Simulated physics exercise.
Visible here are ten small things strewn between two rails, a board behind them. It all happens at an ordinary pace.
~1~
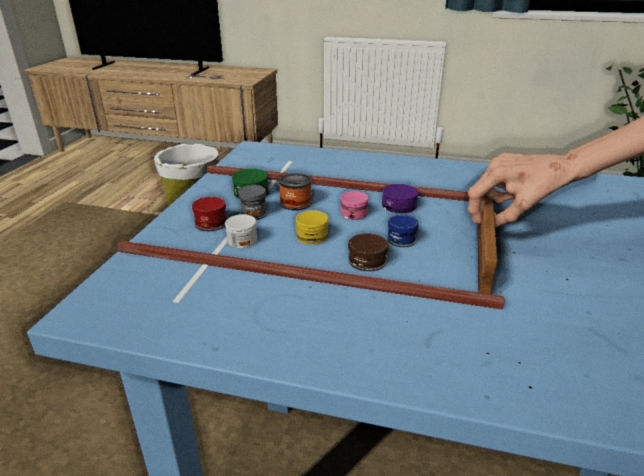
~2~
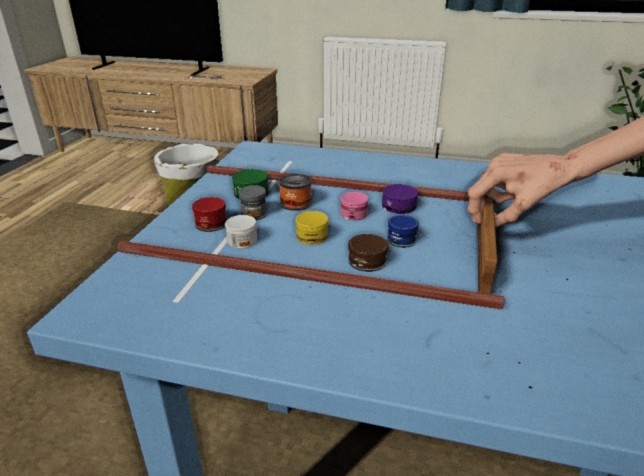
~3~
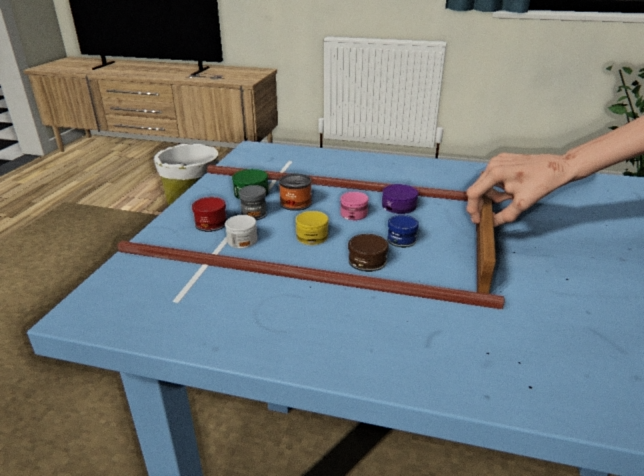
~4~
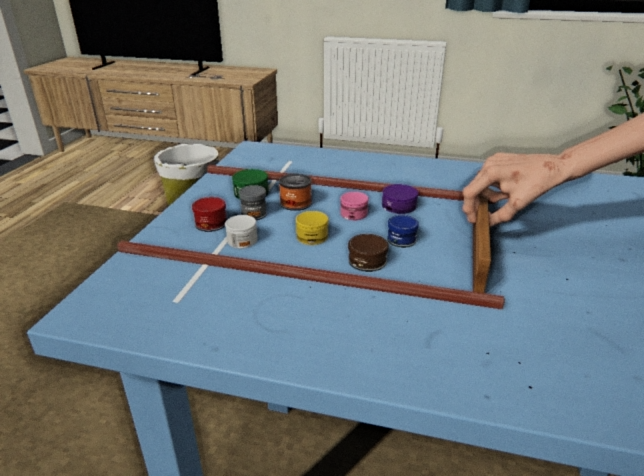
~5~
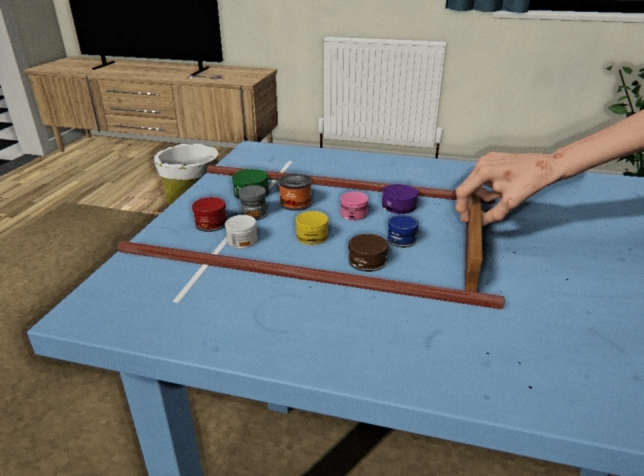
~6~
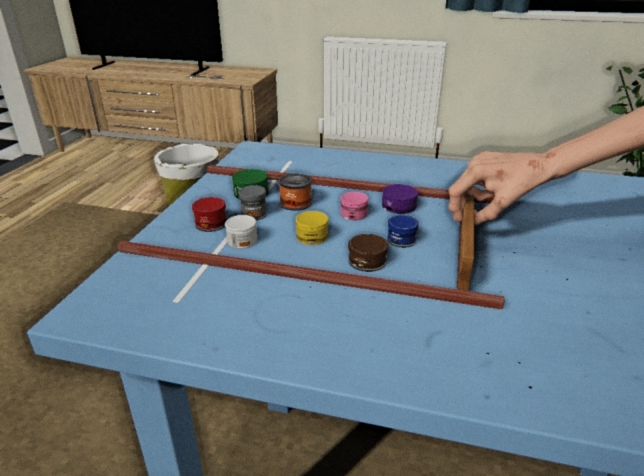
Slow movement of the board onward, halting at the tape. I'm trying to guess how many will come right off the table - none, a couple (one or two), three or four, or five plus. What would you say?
Looks like the tally of pieces that topple off is zero there.
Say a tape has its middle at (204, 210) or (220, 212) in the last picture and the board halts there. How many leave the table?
3, then 1.
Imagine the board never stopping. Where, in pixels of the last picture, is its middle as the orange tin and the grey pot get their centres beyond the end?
When the orange tin crosses, the middle is near (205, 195); when the grey pot crosses, near (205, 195).
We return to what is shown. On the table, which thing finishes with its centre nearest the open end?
Looks like the red tin to me.
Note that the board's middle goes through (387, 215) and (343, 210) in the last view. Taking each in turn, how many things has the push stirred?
Moved so far: 3, later 5.
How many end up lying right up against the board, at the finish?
The count in contact is 4.
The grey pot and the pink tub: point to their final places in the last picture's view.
Going in order, first (212, 198) and next (242, 197).
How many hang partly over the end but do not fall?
Number: 0.
A little later, none off yet; red tin at rest near (210, 214); green tub at rest near (251, 185); grey pot at rest near (253, 203).
When it is over, the number that fall off is zero.
